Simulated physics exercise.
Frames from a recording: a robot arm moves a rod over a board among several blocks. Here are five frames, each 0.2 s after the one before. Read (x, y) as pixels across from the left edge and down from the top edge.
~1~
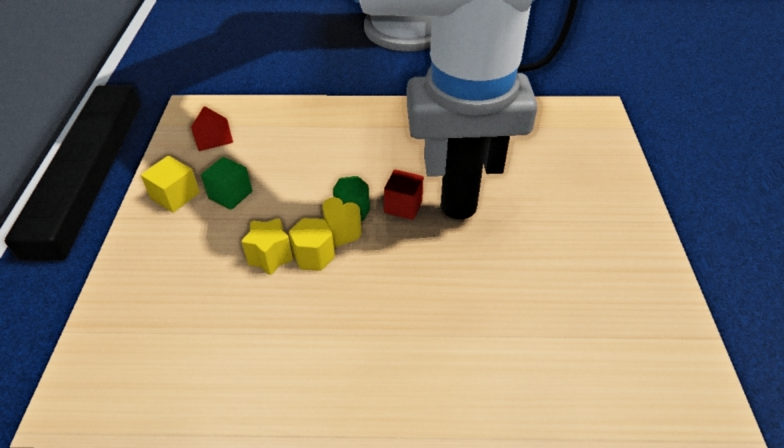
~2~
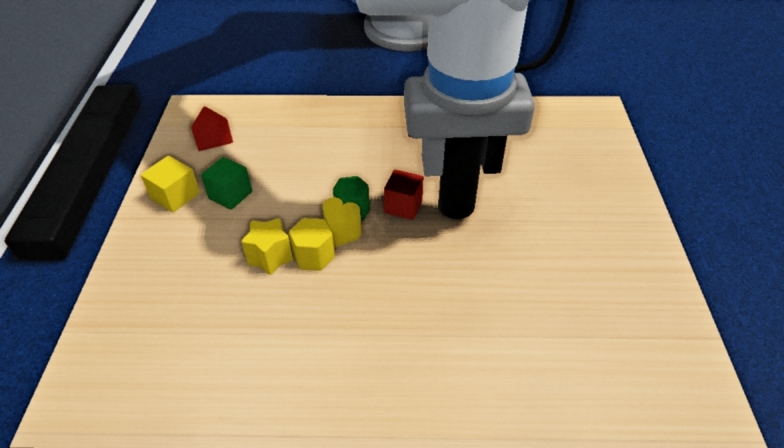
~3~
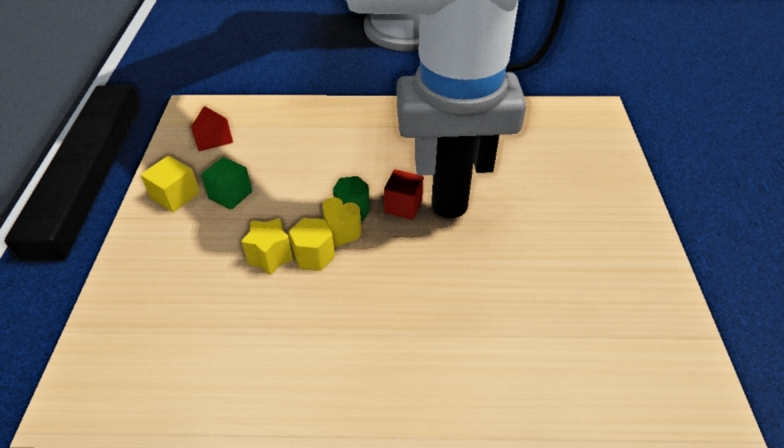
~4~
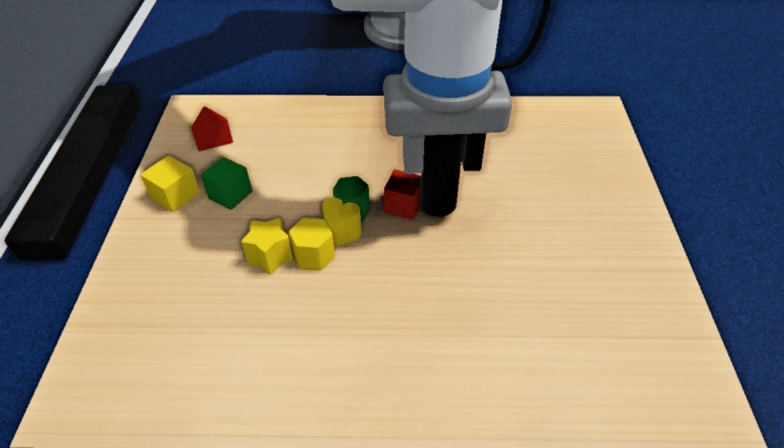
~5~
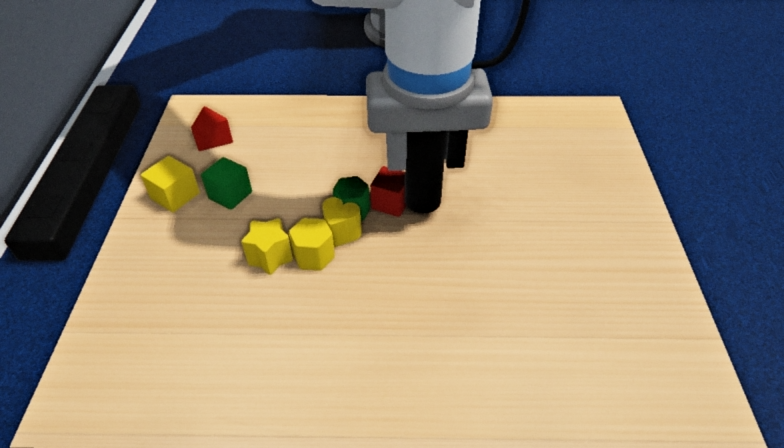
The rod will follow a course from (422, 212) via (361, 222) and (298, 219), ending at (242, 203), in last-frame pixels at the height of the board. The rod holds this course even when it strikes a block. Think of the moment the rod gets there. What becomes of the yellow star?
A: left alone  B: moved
The correct letter is B.
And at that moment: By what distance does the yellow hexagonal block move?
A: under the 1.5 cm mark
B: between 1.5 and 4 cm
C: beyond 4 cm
B
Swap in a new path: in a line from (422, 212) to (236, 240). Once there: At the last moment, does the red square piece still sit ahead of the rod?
No, that is not how it ends up.
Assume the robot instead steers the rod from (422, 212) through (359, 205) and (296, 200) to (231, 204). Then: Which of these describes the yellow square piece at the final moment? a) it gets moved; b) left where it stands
(a)
What follows on the original path. One third of the way, rod at (359, 211); yellow star at (259, 235), turned 15° clockwise; yellow hexagonal block at (301, 239); yellow heart-shaped block at (326, 215), turned 15° anticlockwise; green hexagonal block at (329, 184), turned 35° anticlockwise; red square piece at (367, 172), turned 50° clockwise.
Two thirds of the way, rod at (294, 208); yellow star at (250, 239), turned 50° clockwise; yellow hexagonal block at (289, 254); yellow heart-shaped block at (292, 225), turned 95° anticlockwise; green hexagonal block at (297, 171), turned 15° clockwise; red square piece at (367, 172), turned 50° clockwise.
At the end, rod at (239, 193); yellow star at (250, 239), turned 50° clockwise; yellow hexagonal block at (289, 254); yellow heart-shaped block at (292, 225), turned 95° anticlockwise; green hexagonal block at (296, 169), turned 25° clockwise; red square piece at (367, 172), turned 50° clockwise.
